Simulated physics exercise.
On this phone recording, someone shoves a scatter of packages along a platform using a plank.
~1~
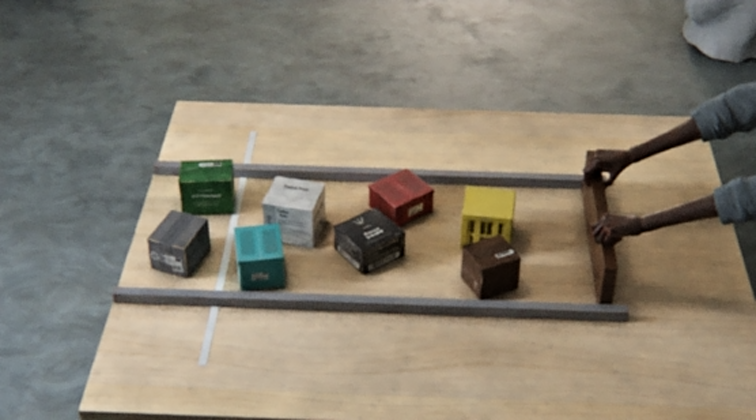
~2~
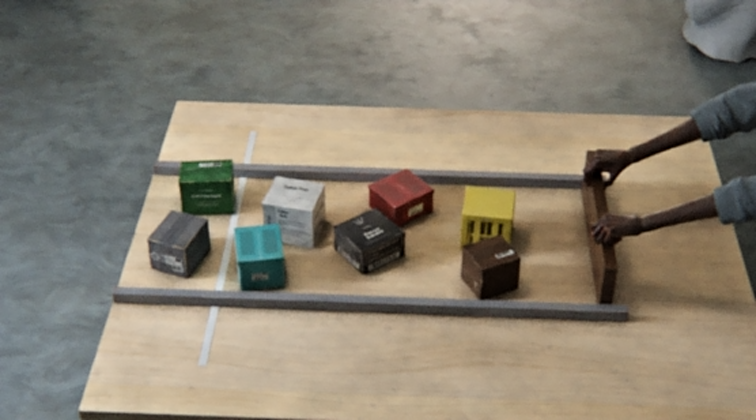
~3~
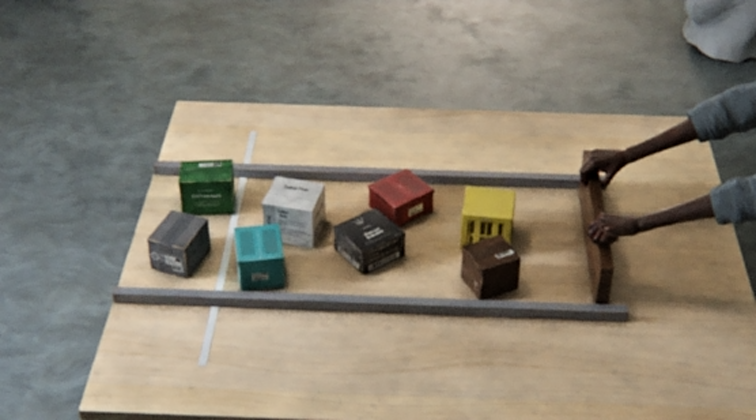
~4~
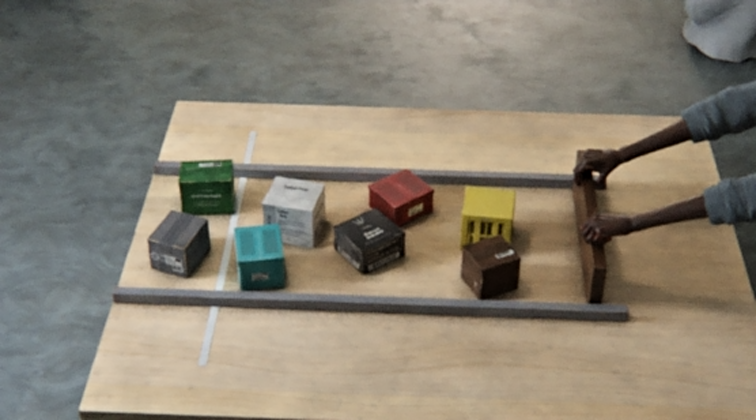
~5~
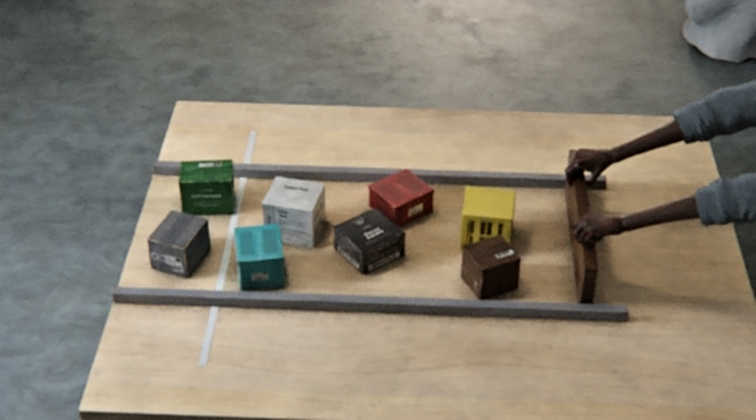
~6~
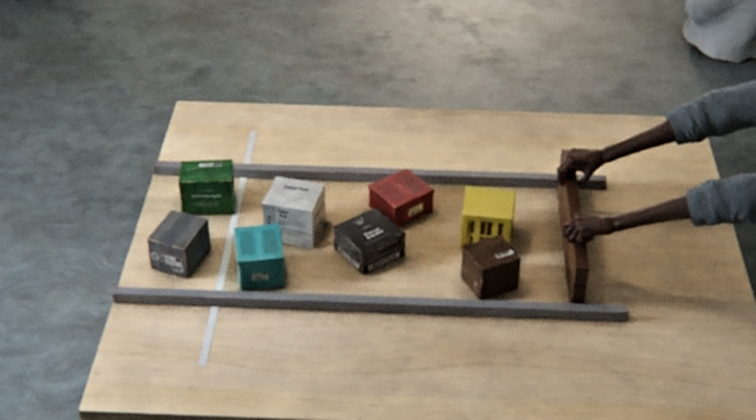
In this clip, two hands slide a dark wooden plank a short way left between two rails on a wooden platform, while the eight scattered packages, including yellow and brown ones nearest the plank, stay still.
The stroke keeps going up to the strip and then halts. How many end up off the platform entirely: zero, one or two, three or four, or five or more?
One or two.
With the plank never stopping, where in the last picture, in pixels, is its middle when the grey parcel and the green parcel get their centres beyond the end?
(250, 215) and (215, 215), roughly.
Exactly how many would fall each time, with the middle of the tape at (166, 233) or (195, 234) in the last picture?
Respectively 5 and 5.
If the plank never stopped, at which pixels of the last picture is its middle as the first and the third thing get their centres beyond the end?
I'd say close to (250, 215), and after that close to (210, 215).
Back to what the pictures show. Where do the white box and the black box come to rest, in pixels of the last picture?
Near (162, 196) and (161, 237).
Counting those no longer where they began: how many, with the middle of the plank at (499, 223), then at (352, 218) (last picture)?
2 at one spot and 6 at the other.
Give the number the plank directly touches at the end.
3 of them.
Soon after, none off yet; grey parcel at rest near (179, 244); green parcel at rest near (207, 187); turquoise tote at rest near (260, 258).
At rest, the number that fall off is one or two; fallen, grey parcel.
